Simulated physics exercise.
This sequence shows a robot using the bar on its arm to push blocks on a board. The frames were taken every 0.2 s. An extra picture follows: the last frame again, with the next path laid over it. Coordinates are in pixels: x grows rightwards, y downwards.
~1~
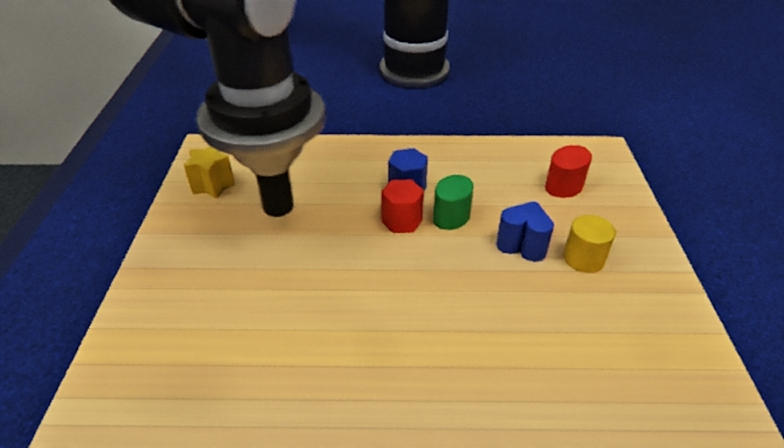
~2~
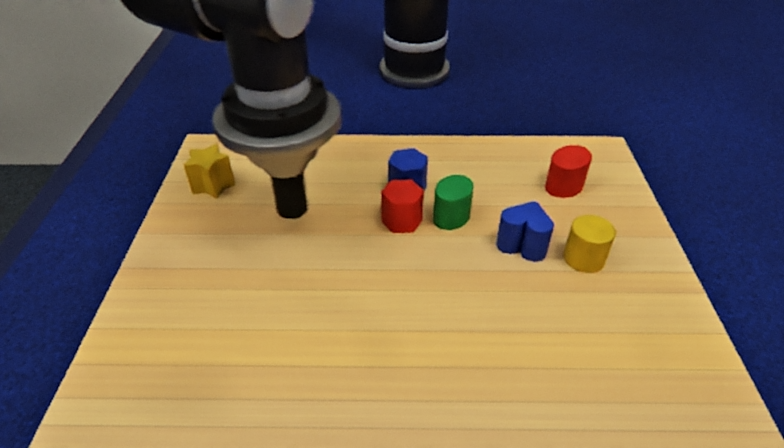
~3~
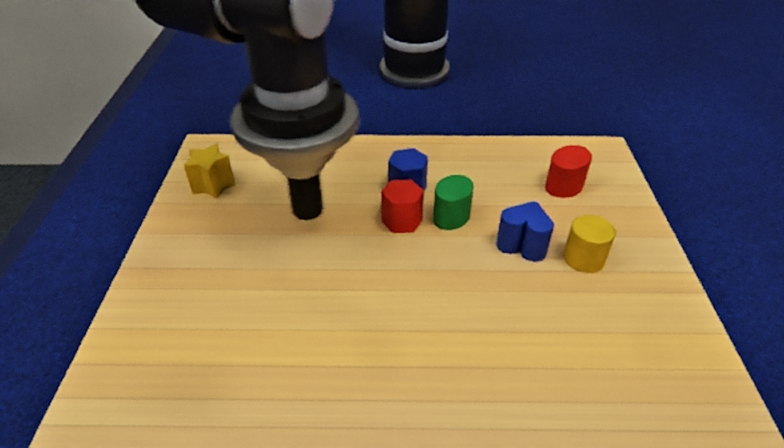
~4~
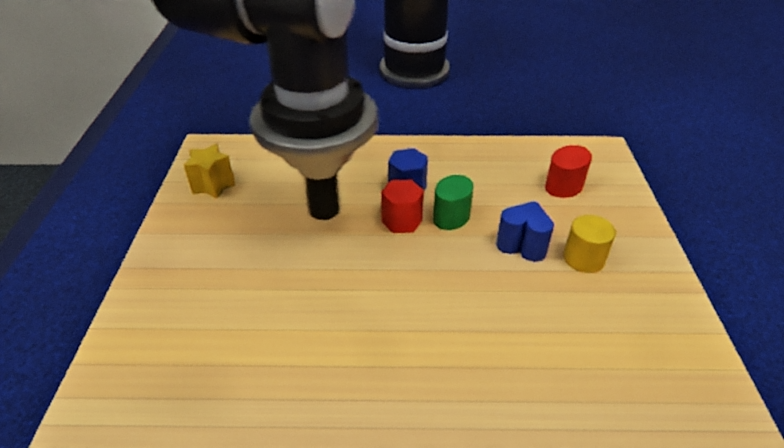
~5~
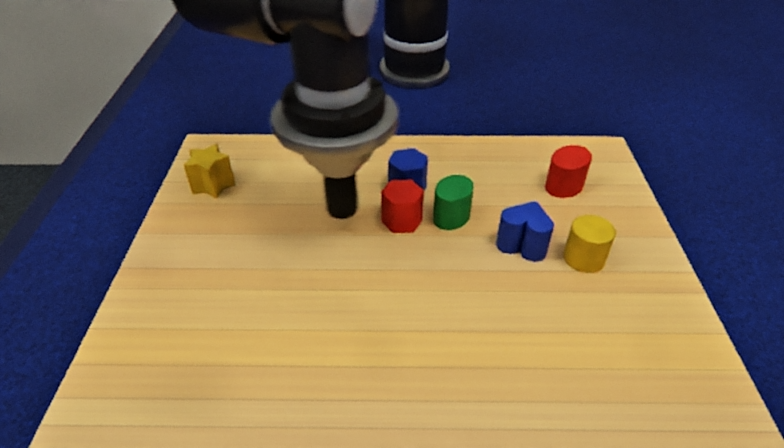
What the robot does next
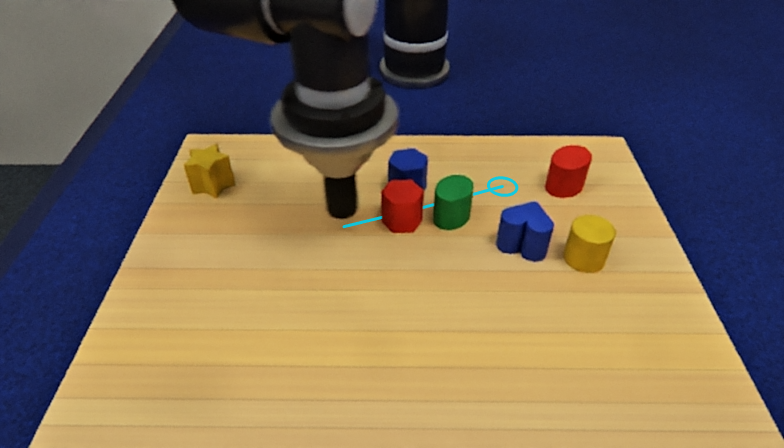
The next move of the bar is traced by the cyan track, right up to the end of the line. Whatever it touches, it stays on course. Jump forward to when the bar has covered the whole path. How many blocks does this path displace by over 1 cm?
I expect two blocks to be moved by more than 1 cm.
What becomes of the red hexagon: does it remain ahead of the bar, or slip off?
I'd say it has come free.
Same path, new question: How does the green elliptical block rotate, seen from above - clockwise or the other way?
Overhead view: Anti-clockwise.
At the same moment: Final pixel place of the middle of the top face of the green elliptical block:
At pixel (496, 195).
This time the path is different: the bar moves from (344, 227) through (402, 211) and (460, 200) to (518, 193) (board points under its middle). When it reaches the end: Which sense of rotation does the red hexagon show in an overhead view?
Twists clockwise.
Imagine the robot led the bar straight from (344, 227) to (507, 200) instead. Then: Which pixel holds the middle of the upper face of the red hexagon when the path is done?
It comes to (484, 199).
The line goes in a line from (344, 227) to (503, 186).
The first path, step by step. One third of the way, bar at (401, 197); red hexagon at (435, 192), turned 40° clockwise; green elliptical block at (473, 189), turned 35° anticlockwise.
Two thirds of the way, bar at (455, 184); red hexagon at (456, 194), turned 95° clockwise; green elliptical block at (496, 195), turned 65° anticlockwise; blue heart-shaped block at (533, 217).
At the end, bar at (505, 171); red hexagon at (456, 194), turned 95° clockwise; blue hexagon unmoved; green elliptical block at (496, 195), turned 65° anticlockwise; blue heart-shaped block at (533, 217).
